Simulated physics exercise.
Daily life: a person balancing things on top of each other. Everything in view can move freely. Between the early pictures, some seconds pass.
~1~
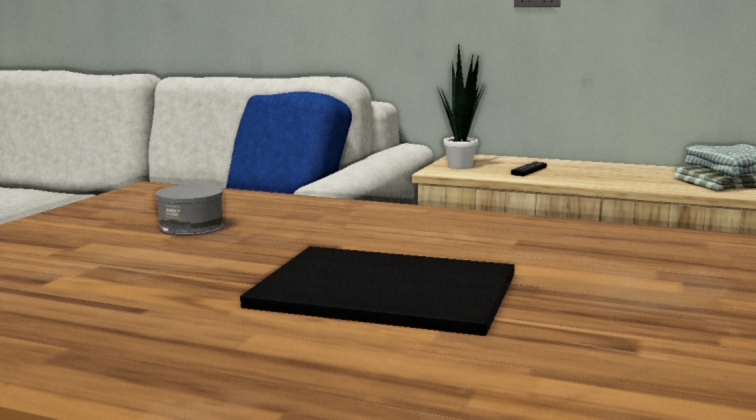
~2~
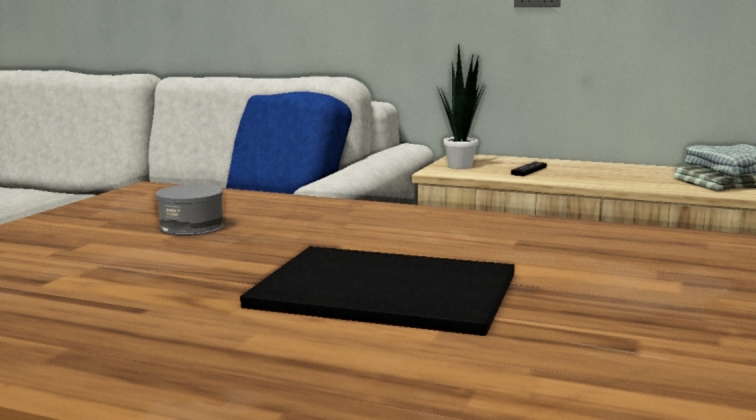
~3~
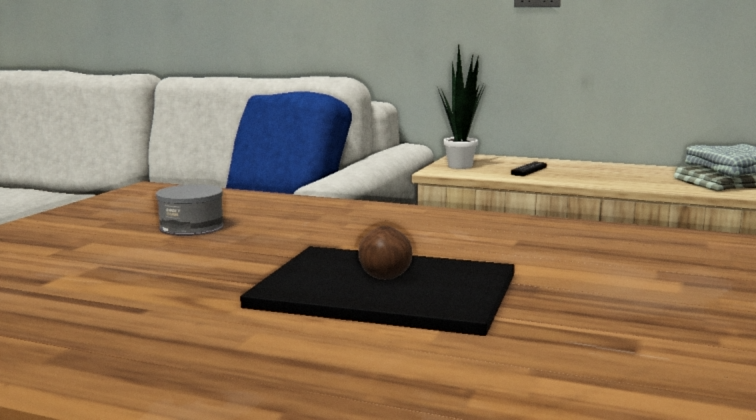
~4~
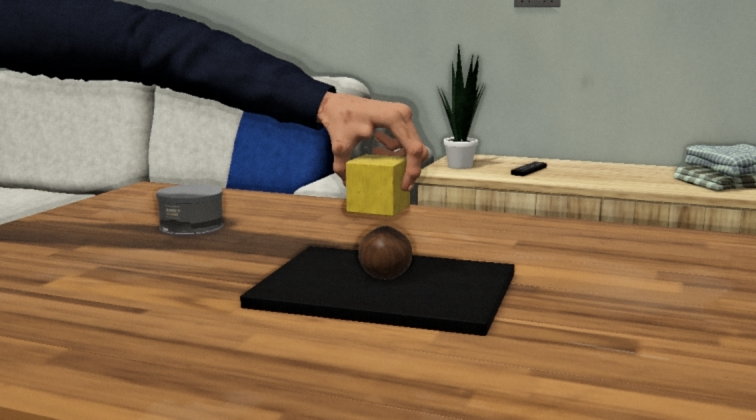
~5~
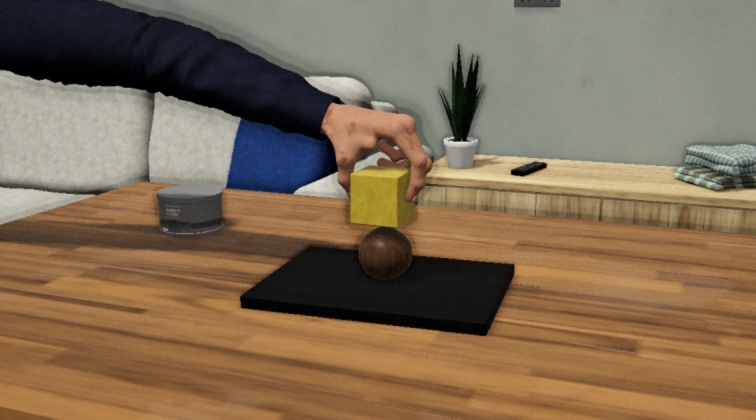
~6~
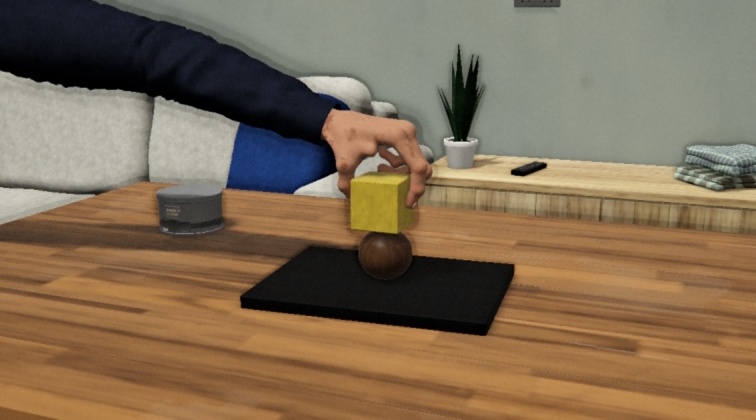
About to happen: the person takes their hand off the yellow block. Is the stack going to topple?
Yes, it topples.
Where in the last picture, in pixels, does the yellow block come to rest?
It ends near (313, 248).
Then, 0.40 s past the last view, yellow block rocked 33° from its first pose near (365, 204).
Then, 0.50 s past the last view, yellow block rocked 58° from its first pose near (344, 214).
Then, 0.60 s past the last view, yellow block now fallen.
Finally, fallen, yellow block; the other 3 still in place. Final places as the last picture's camera would see them, yellow block near (314, 248). The pile gives way.
